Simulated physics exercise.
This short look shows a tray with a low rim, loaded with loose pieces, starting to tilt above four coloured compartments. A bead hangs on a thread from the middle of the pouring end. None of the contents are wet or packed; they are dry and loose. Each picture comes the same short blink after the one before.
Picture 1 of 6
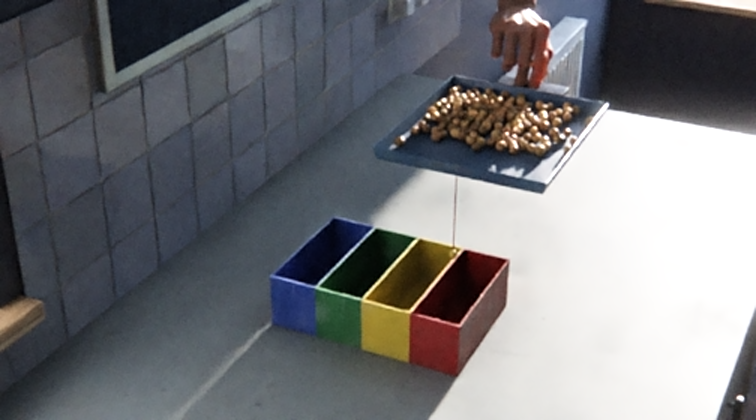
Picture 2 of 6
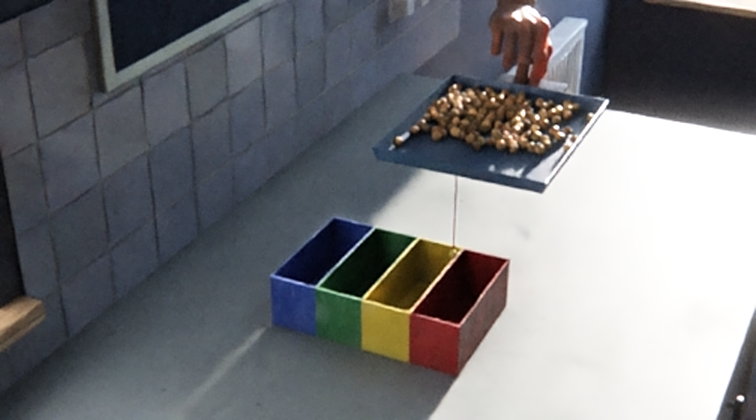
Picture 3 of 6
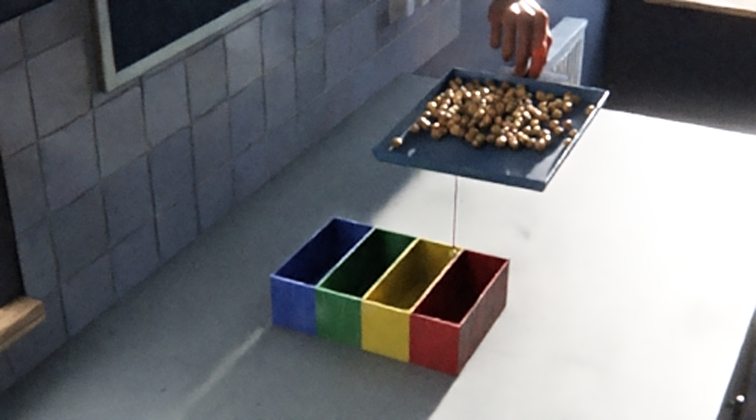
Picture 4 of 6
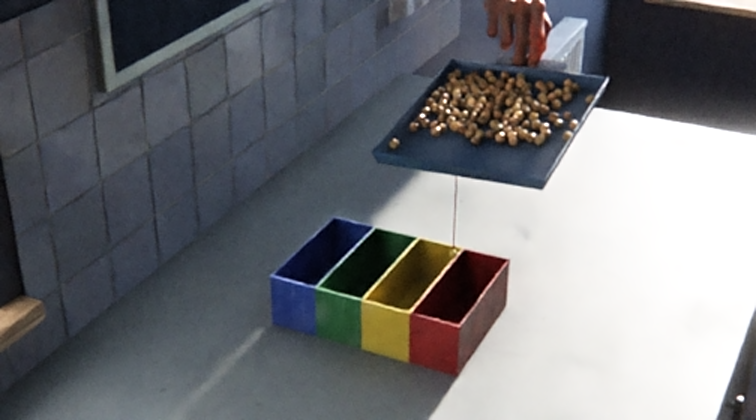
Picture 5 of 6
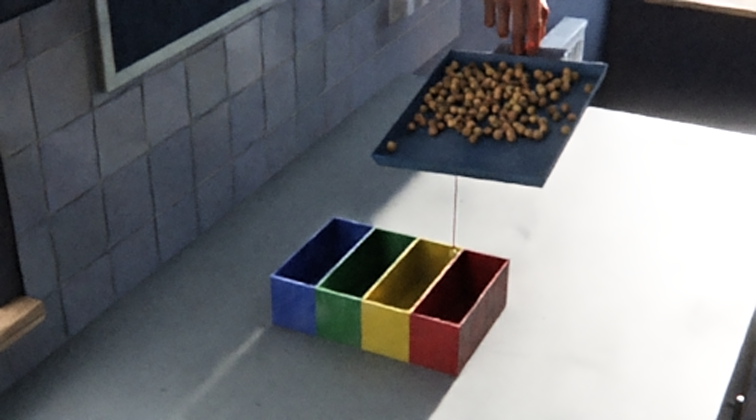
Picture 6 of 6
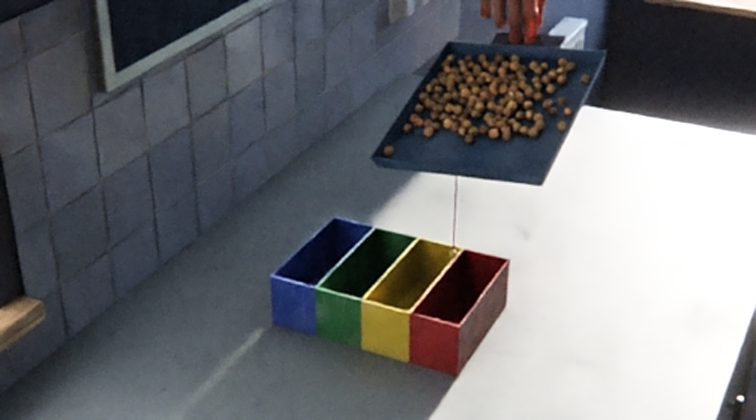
A dark tray of small round wooden beads sits level above blue, green, yellow and red compartments, a hand at its far edge. The tray then tilts gradually, its far side rising and its near left corner lowest, and the beads begin shifting across its surface.
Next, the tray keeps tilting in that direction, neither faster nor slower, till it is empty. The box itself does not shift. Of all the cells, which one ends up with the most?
The green one ends up with the most.
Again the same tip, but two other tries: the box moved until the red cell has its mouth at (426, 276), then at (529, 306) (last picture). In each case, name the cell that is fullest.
Yellow first, the blue one second.
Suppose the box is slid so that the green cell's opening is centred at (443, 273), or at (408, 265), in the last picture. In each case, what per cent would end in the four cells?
Close to 60 per cent, followed by close to 100 per cent.
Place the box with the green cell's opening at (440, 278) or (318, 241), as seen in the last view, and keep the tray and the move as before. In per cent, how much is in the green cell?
Around 10 % followed by around 0 %.
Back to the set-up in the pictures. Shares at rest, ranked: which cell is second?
It's the yellow one.
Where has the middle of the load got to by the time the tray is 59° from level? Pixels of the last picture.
Close to (406, 163).
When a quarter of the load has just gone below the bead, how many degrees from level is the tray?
Roughly 65 degrees of tilt.
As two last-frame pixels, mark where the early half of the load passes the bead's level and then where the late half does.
First half (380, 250); second half (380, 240).
Soon, tray tipped steeply; about two thirds on the tray; a small part in the green cell; a small part in the yellow cell; a stray few in the blue cell; a small part falling or outside the box.
A while on, tray tipped right over; a small part on the tray; about half in the green cell; about a quarter in the yellow cell; a small part in the blue cell; a small part falling or outside the box.
Towards the end, tray tipped past a quarter turn; about two thirds in the green cell; about a quarter in the yellow cell; a small part in the blue cell; a stray few in the red cell; a small part falling or outside the box.
Finally, tray tipped past a quarter turn; about two thirds in the green cell; about a quarter in the yellow cell; a small part in the blue cell; a stray few in the red cell; a small part outside the box.
